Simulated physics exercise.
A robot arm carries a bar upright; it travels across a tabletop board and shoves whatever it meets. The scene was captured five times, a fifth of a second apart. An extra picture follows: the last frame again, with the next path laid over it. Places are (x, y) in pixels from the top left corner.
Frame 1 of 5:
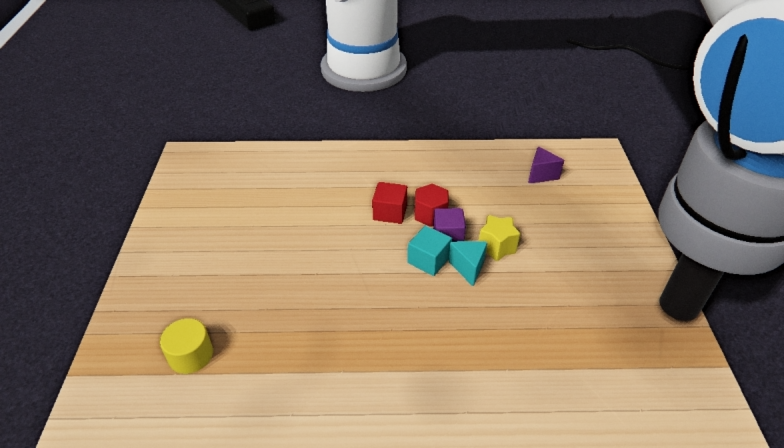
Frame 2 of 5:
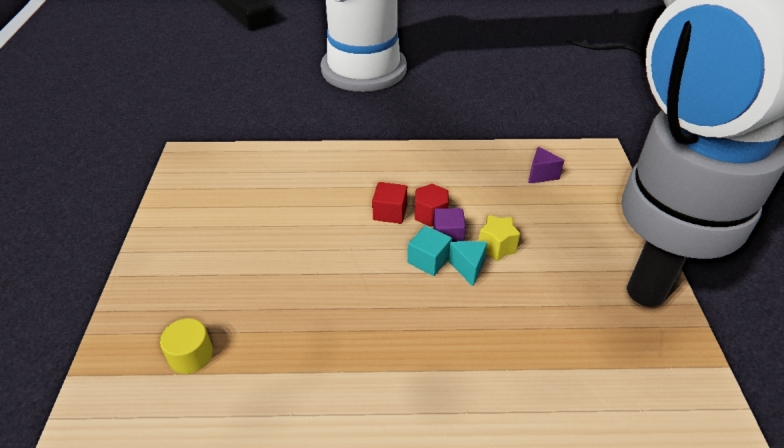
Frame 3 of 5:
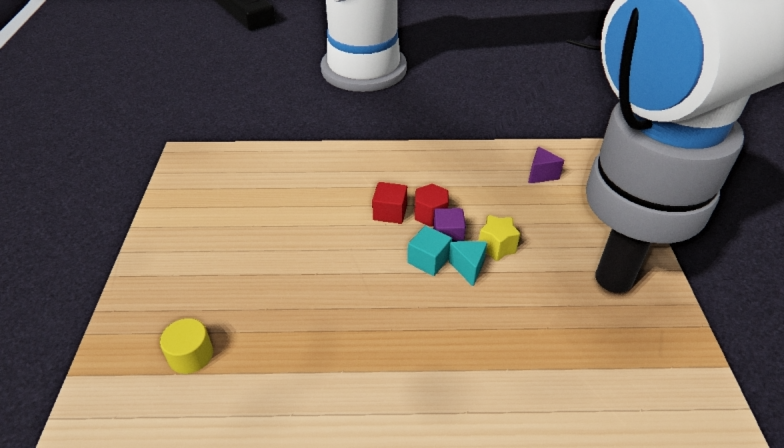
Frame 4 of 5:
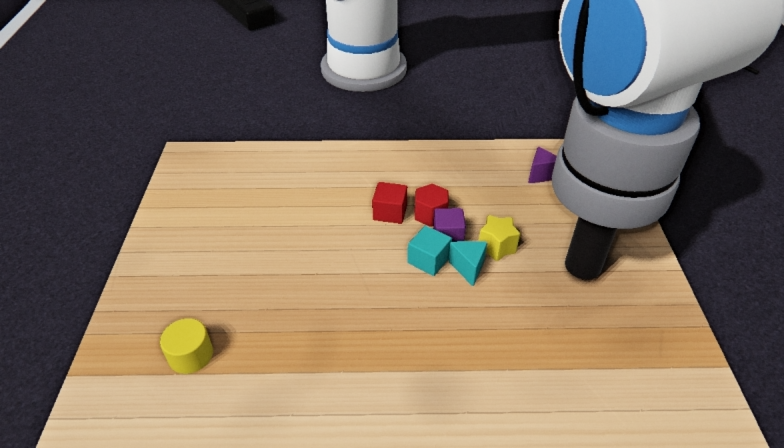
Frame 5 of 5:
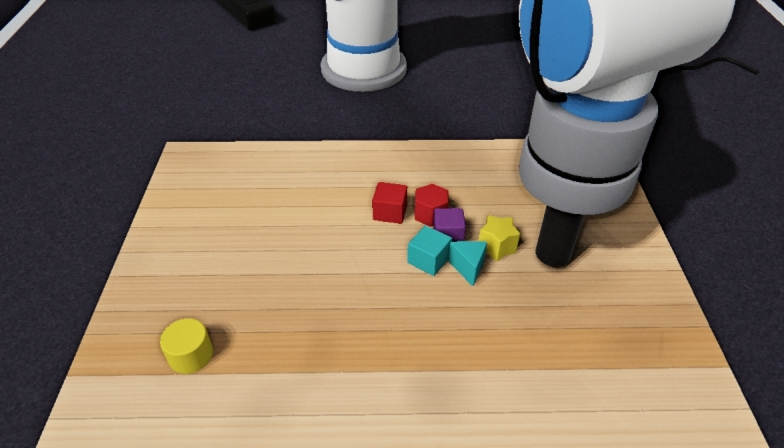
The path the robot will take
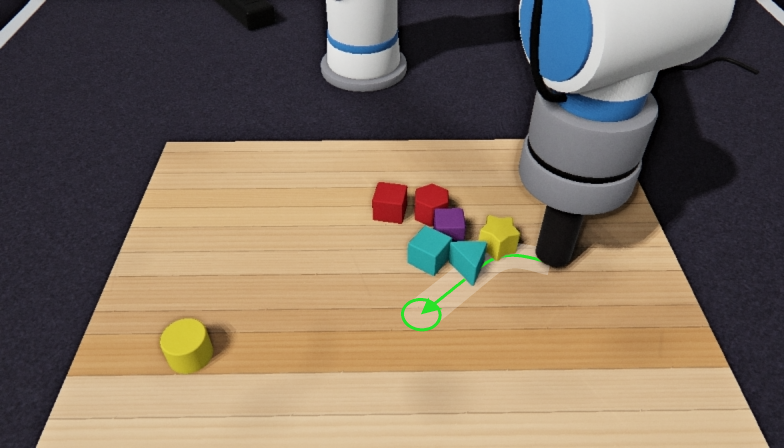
A robot arm with a black bar at its end moved steadily left across the right side of a wooden board, drawing close to the yellow star-shaped block, while all the colored blocks stayed still.
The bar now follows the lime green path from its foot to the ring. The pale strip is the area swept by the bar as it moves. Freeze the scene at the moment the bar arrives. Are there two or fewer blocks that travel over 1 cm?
Going by the path, no.
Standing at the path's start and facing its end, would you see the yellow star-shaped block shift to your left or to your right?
Taking start-to-end as forward, the block's sideways shift goes to the right.
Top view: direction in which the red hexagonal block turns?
From above, it looks like the red hexagonal block goes clockwise.
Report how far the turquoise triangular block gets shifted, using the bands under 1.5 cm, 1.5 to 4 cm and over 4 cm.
Displaced more than 4 cm.
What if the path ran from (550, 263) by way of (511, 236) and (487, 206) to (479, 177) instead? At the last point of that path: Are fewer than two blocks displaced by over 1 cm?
I expect so.
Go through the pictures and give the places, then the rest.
The first frame shows bar's lower end at (679, 306); red hexagonal block at (432, 195); purple square block at (450, 217); turquoise triangular block at (471, 250); yellow star-shaped block at (500, 227).
The second frame shows bar at (646, 292); blocks still.
The third frame shows bar at (614, 279); blocks still.
The fourth frame shows bar at (583, 267); blocks still.
The fifth frame shows bar at (553, 254); red hexagonal block at (432, 195); purple square block at (450, 217); turquoise triangular block at (471, 250); yellow star-shaped block at (500, 227).
Drawn move, from (550, 263) through (498, 257) and (460, 283) to (421, 314).
On the path given first. One third of the way, bar at (499, 249); red hexagonal block at (429, 193), turned 20° clockwise; purple square block at (436, 214); yellow star-shaped block at (471, 220), turned 30° clockwise.
Two thirds of the way, bar at (461, 275); red hexagonal block at (429, 193), turned 20° clockwise; purple square block at (436, 214); turquoise triangular block at (433, 270), turned 30° anticlockwise; yellow star-shaped block at (468, 220), turned 50° clockwise.
At the end, bar at (422, 306); red hexagonal block at (429, 193), turned 20° clockwise; purple square block at (436, 214); turquoise triangular block at (396, 280); yellow star-shaped block at (468, 220), turned 50° clockwise.
